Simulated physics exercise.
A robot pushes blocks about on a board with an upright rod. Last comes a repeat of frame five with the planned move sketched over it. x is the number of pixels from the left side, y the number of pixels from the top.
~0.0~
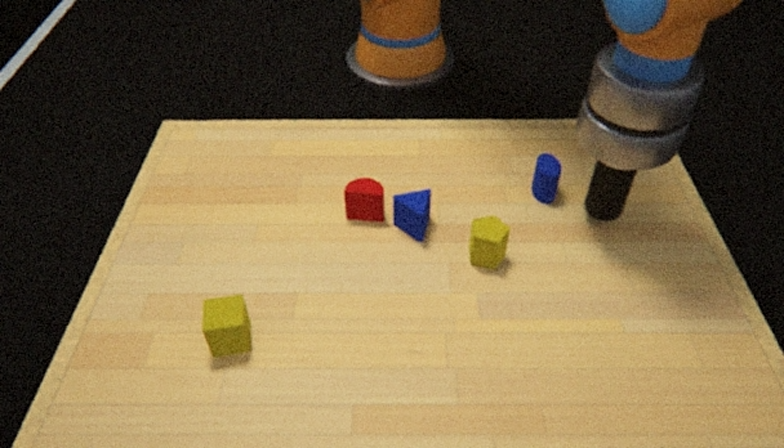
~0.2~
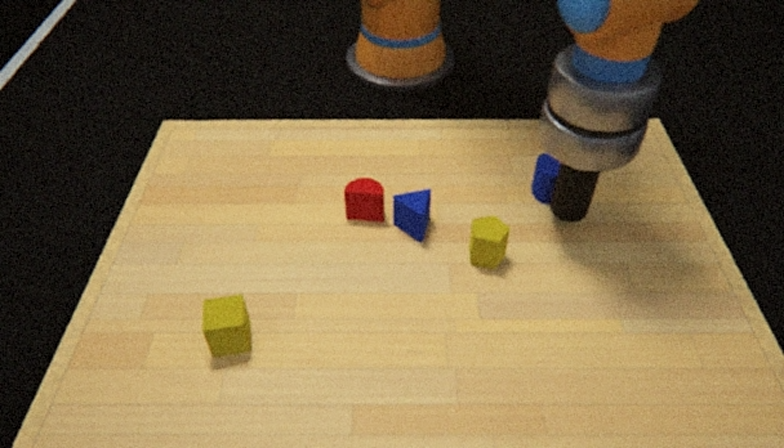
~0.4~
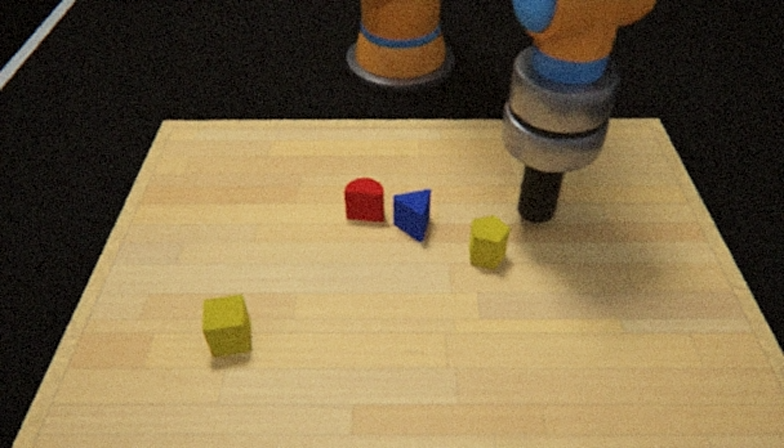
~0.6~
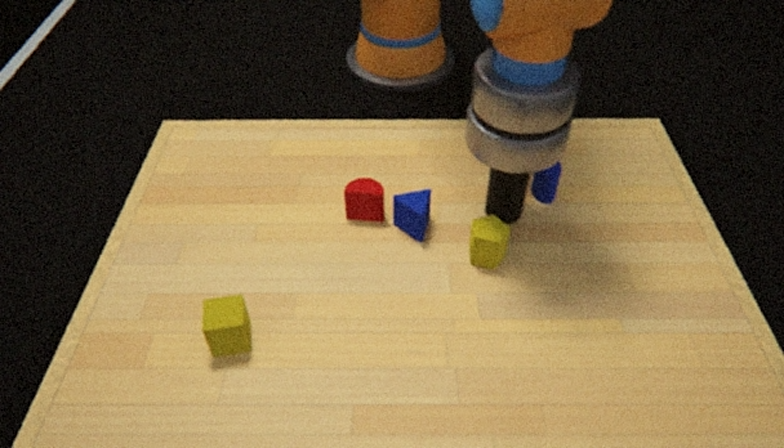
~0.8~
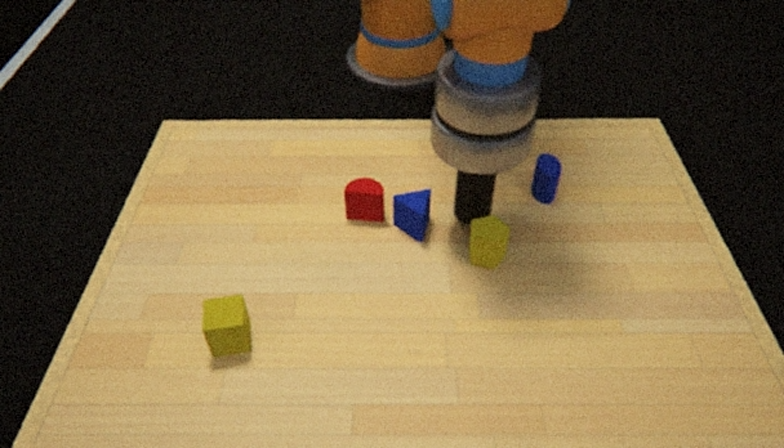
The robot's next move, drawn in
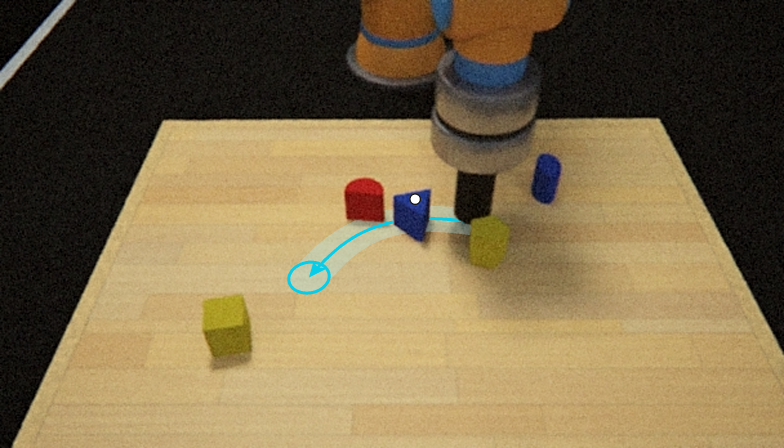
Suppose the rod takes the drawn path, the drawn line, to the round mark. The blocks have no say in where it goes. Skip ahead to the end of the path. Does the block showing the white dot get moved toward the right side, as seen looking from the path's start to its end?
No.
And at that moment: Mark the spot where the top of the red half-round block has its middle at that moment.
It should be at about (340, 187).
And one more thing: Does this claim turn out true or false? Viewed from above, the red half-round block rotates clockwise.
This is true.
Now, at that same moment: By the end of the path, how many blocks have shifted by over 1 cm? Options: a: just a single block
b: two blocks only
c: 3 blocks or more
I'll go with b - two blocks only.
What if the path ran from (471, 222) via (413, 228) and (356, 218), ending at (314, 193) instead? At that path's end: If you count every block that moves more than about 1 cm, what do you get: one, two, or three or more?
Blocks that move over 1 cm: Two.
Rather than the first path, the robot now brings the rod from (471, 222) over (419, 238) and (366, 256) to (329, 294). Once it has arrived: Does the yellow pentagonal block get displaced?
My answer is no.
Path on the board, from (471, 222) over (409, 219) and (352, 238) to (309, 277); the dot is on the blue three-sided block.
The first path, step by step. One third of the way, rod at (409, 211); blue three-sided block at (385, 207), turned 50° anticlockwise.
Two thirds of the way, rod at (351, 230); red half-round block at (340, 187), turned 95° clockwise; blue three-sided block at (343, 234), turned 105° anticlockwise.
At the end, rod at (308, 269); red half-round block at (340, 187), turned 95° clockwise; blue three-sided block at (332, 265), turned 155° anticlockwise; yellow pentagonal block in place.
